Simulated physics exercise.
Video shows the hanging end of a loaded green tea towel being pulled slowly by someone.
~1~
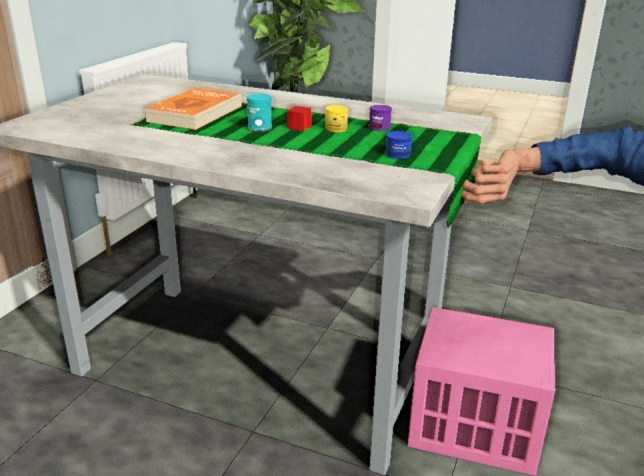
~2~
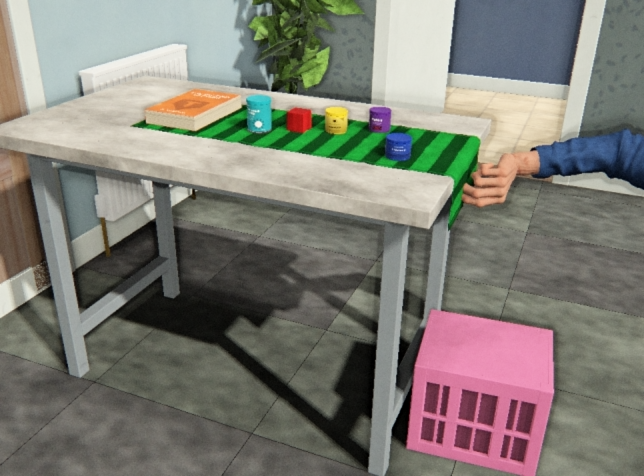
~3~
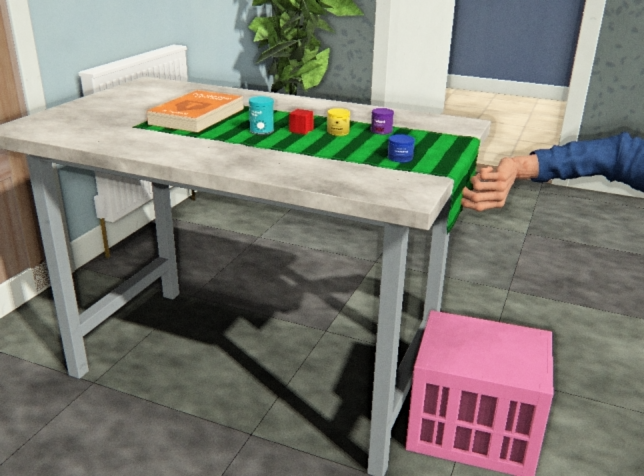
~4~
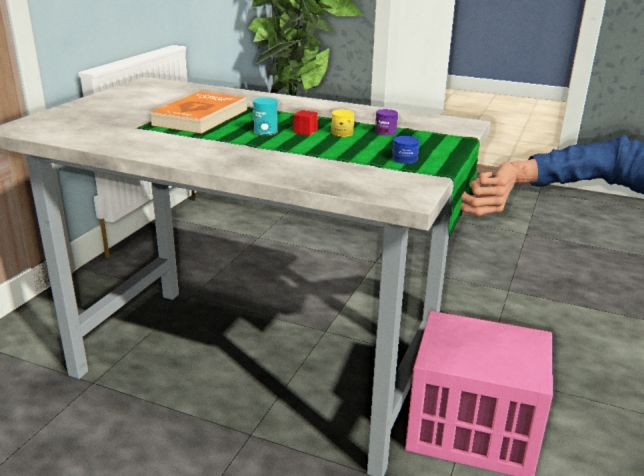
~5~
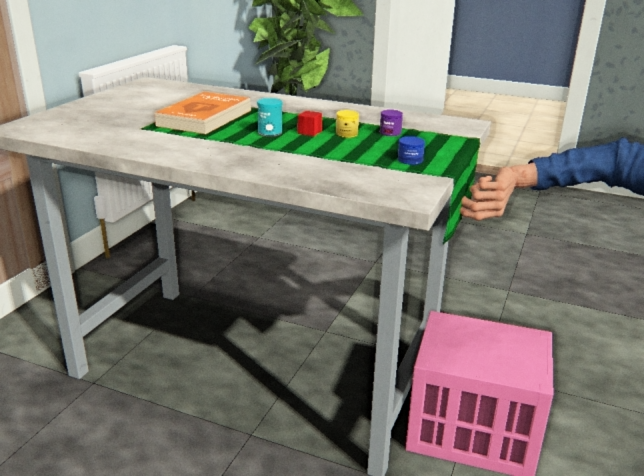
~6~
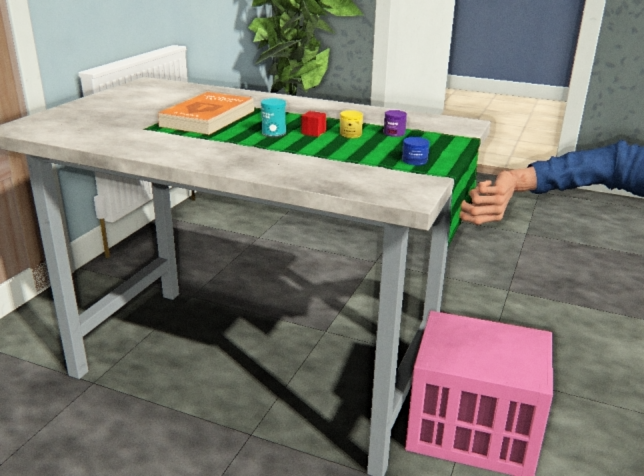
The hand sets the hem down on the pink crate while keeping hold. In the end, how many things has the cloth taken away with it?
The cloth has taken away three things.
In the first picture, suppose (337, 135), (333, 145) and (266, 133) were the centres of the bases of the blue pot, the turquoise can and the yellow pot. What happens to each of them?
Result - blue pot: Down; turquoise can: Down; yellow pot: Still up.
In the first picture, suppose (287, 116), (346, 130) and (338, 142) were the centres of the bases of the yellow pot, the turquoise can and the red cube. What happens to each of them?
Outcome: Yellow pot stays, turquoise can falls away, red cube falls away.
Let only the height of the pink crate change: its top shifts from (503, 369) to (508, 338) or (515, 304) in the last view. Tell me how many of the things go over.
Counts: 2 / 1.
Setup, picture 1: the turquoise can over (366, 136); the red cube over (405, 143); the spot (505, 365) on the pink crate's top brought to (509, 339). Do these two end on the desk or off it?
The turquoise can? Lost. The red cube? Lost.
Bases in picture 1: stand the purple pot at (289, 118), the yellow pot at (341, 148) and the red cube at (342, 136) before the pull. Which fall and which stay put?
So the purple pot stays aboard, the yellow pot leaves the top, and the red cube leaves the top.
Soon after, hem near (456, 266); blue pot gone.
Then, hem near (451, 324); blue pot and purple pot gone.
At rest, hem on the crate; blue pot, purple pot and yellow pot gone. Over the edge go three.
